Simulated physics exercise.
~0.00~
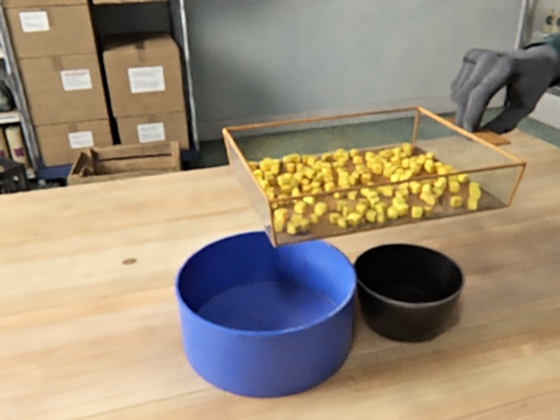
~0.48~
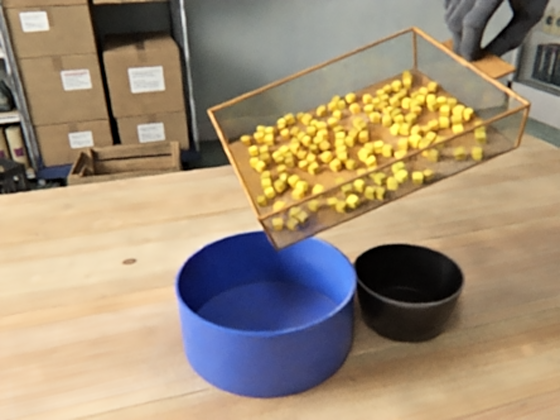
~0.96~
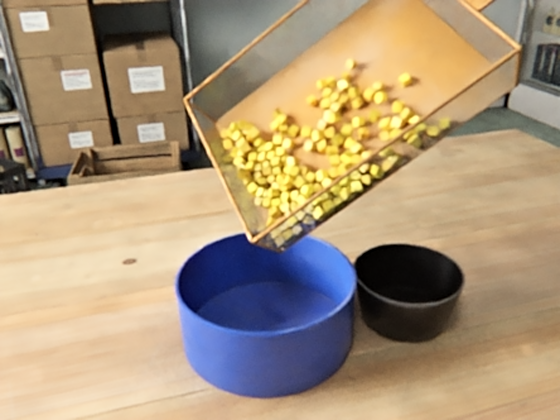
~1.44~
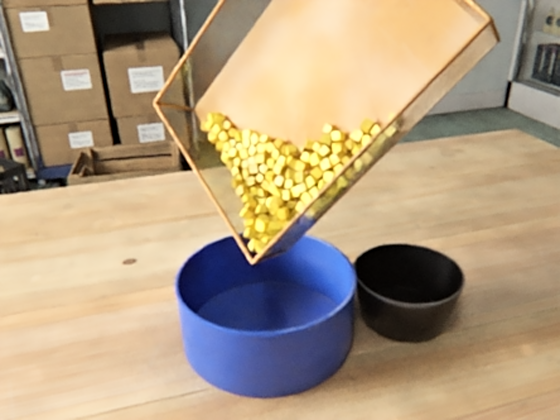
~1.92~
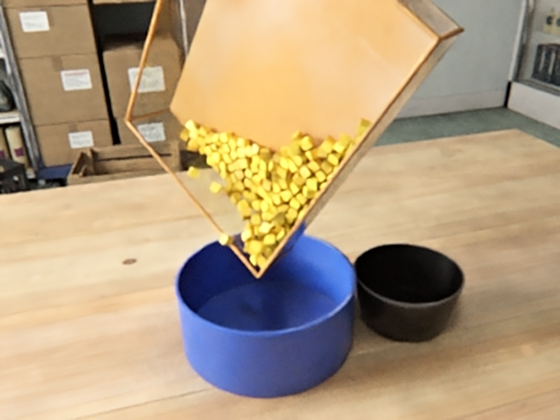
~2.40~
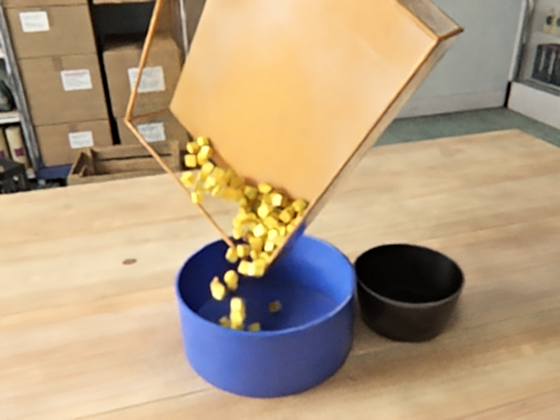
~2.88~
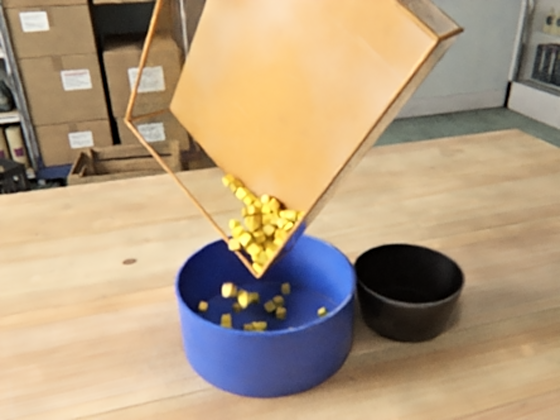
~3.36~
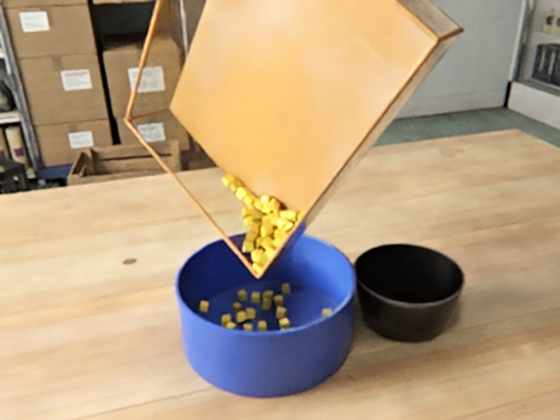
At first, a gloved hand holds a clear-sided tray of small yellow cubes above a wooden table, where a blue pot and a smaller black dish sit side by side. The hand tips the tray toward the left, and the cubes slide down and bunch up in its lower corner. The tray grows steeper until it stops with that corner over the blue pot. Cubes then tumble out into the pot. The flow soon ceases, leaving many cubes in the pot, a clump still lodged in the tray's corner, and the black dish empty.
